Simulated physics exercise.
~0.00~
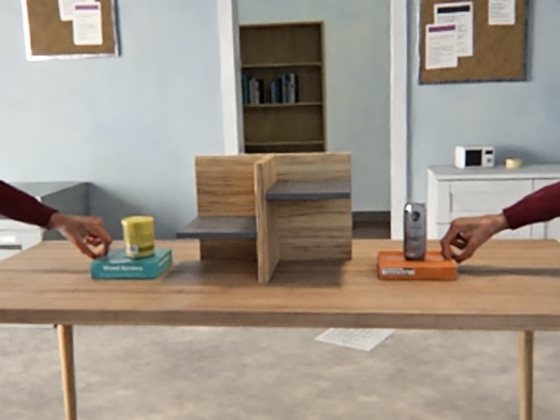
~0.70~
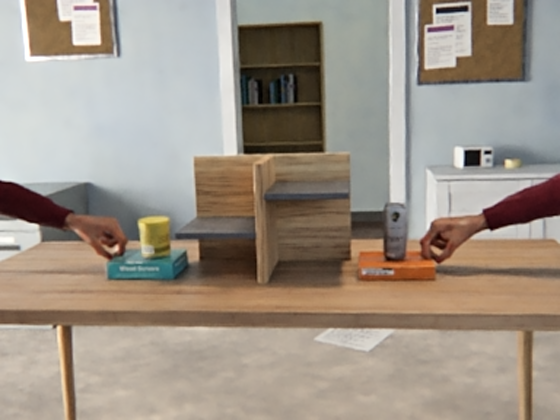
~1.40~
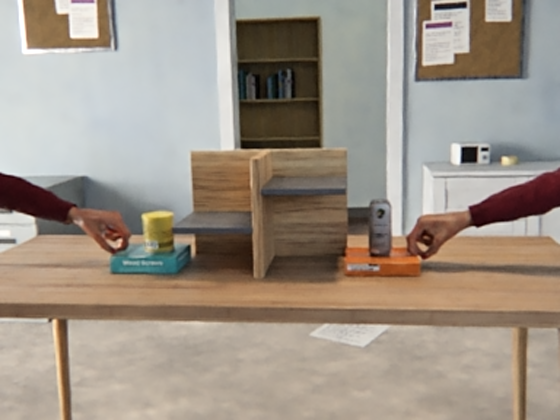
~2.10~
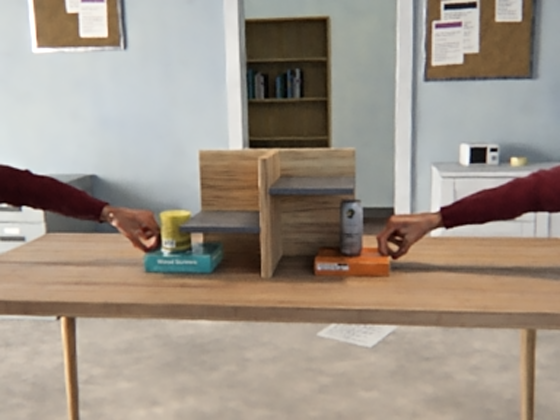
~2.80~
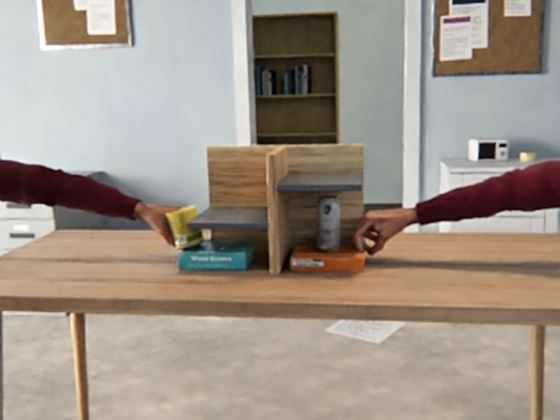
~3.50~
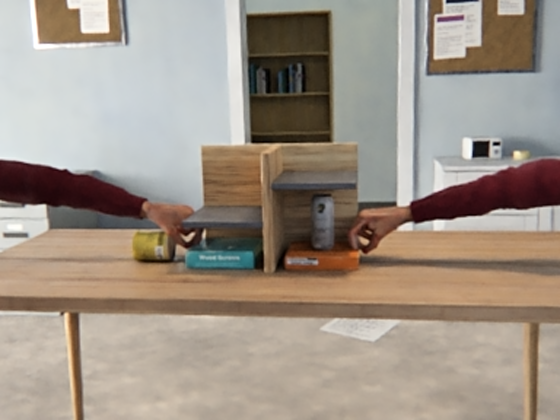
Two hands sliding boxes under low shelves, the yellow pot getting knocked off the turquoise box while the can rides in upright.
